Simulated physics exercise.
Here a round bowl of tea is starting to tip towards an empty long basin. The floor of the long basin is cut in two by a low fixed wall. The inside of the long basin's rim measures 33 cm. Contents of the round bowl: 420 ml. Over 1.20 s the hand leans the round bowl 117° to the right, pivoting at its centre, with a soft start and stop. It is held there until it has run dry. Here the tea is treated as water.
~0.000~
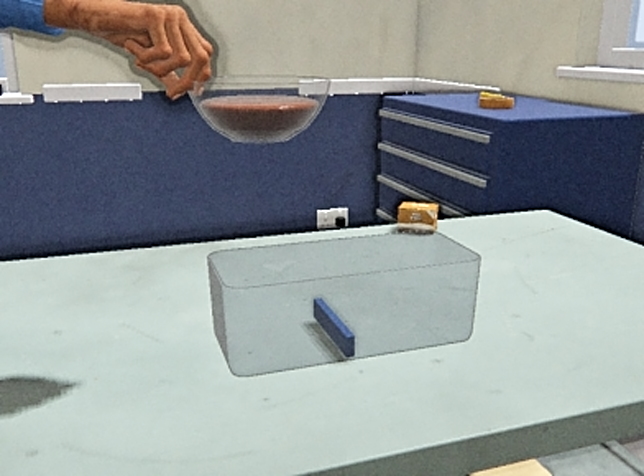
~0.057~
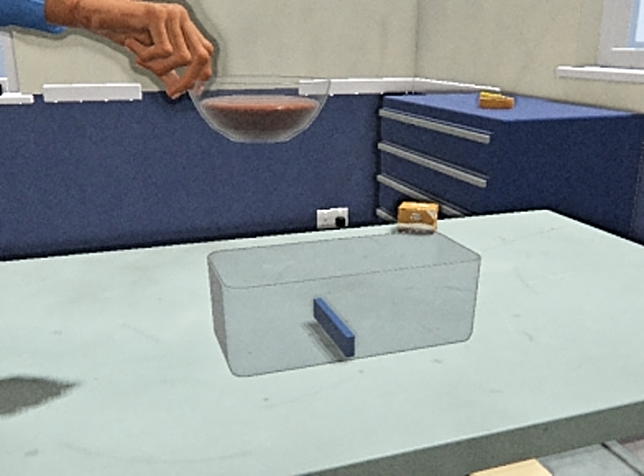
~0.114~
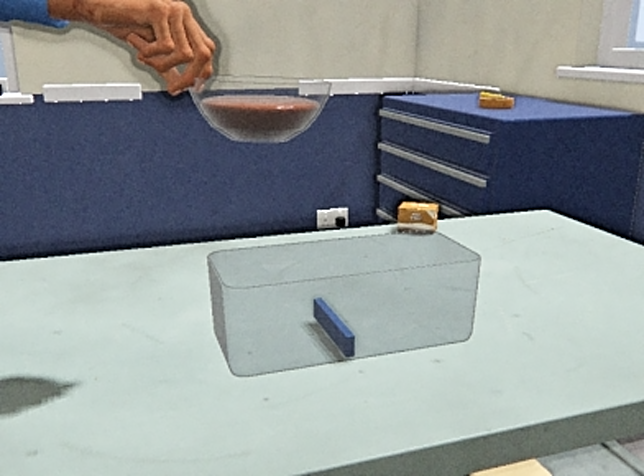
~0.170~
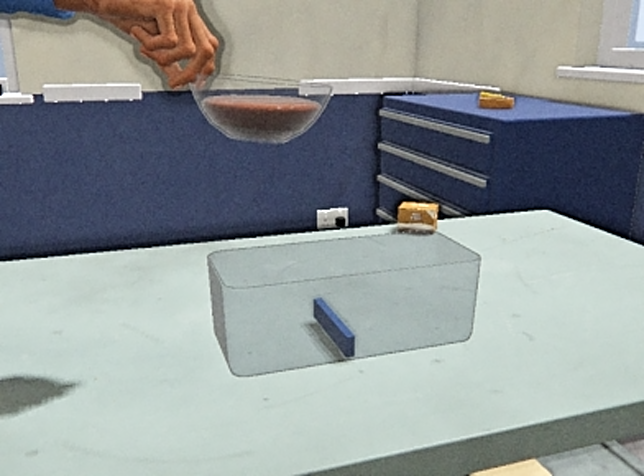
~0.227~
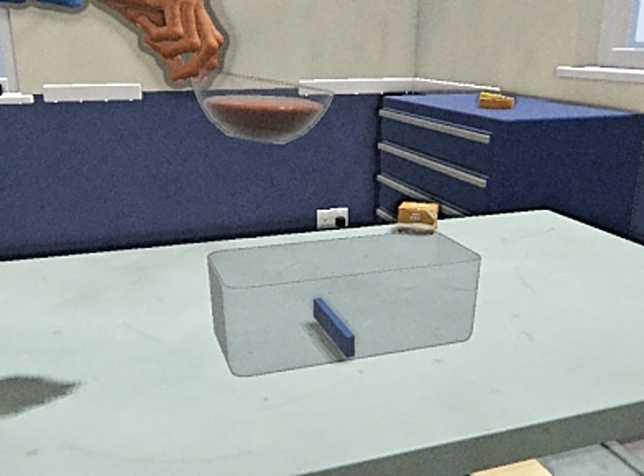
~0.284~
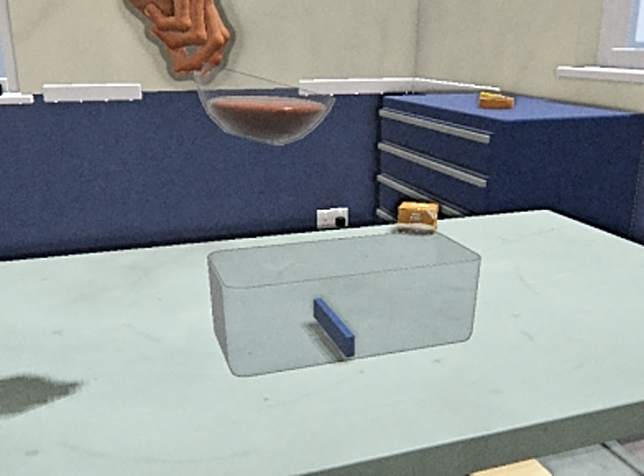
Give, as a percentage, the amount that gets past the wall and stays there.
Past the wall: About 83 %.
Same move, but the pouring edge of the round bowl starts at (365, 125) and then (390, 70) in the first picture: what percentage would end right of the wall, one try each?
Respectively 90 and 85 %.
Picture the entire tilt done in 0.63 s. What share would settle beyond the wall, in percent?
Then you'd be looking at around 70 in a hundred.
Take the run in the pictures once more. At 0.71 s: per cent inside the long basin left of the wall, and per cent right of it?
I'd say some 0 in a hundred on the left and 26 on the right.
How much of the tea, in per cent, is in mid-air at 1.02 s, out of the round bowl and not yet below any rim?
Near 1 per cent, I'd say.
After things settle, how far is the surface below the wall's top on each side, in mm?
The left comes to roughly 24 mm and the right to roughly 12 mm.
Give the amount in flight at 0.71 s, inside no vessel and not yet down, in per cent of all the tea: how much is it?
My guess is roughly 48 %.
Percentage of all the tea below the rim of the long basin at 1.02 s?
Roughly 98 %.
Then, 0.71 s in, the tilt is 75° and 27 per cent is still to pour, 0 is left of the wall and 25 right of it.
Then, 1.02 s in, the tilt is 111° and 0 per cent is still to pour, 14 is left of the wall and 84 right of it.
Then, 1.35 s in, the tilt is 117° and 0 per cent is still to pour, 14 is left of the wall and 84 right of it.
Then, 1.70 s in, the tilt is 117° and 0 per cent is still to pour, 16 is left of the wall and 83 right of it.
Finally, 16 per cent lies left of the wall, 83 right of it and 1 outside.
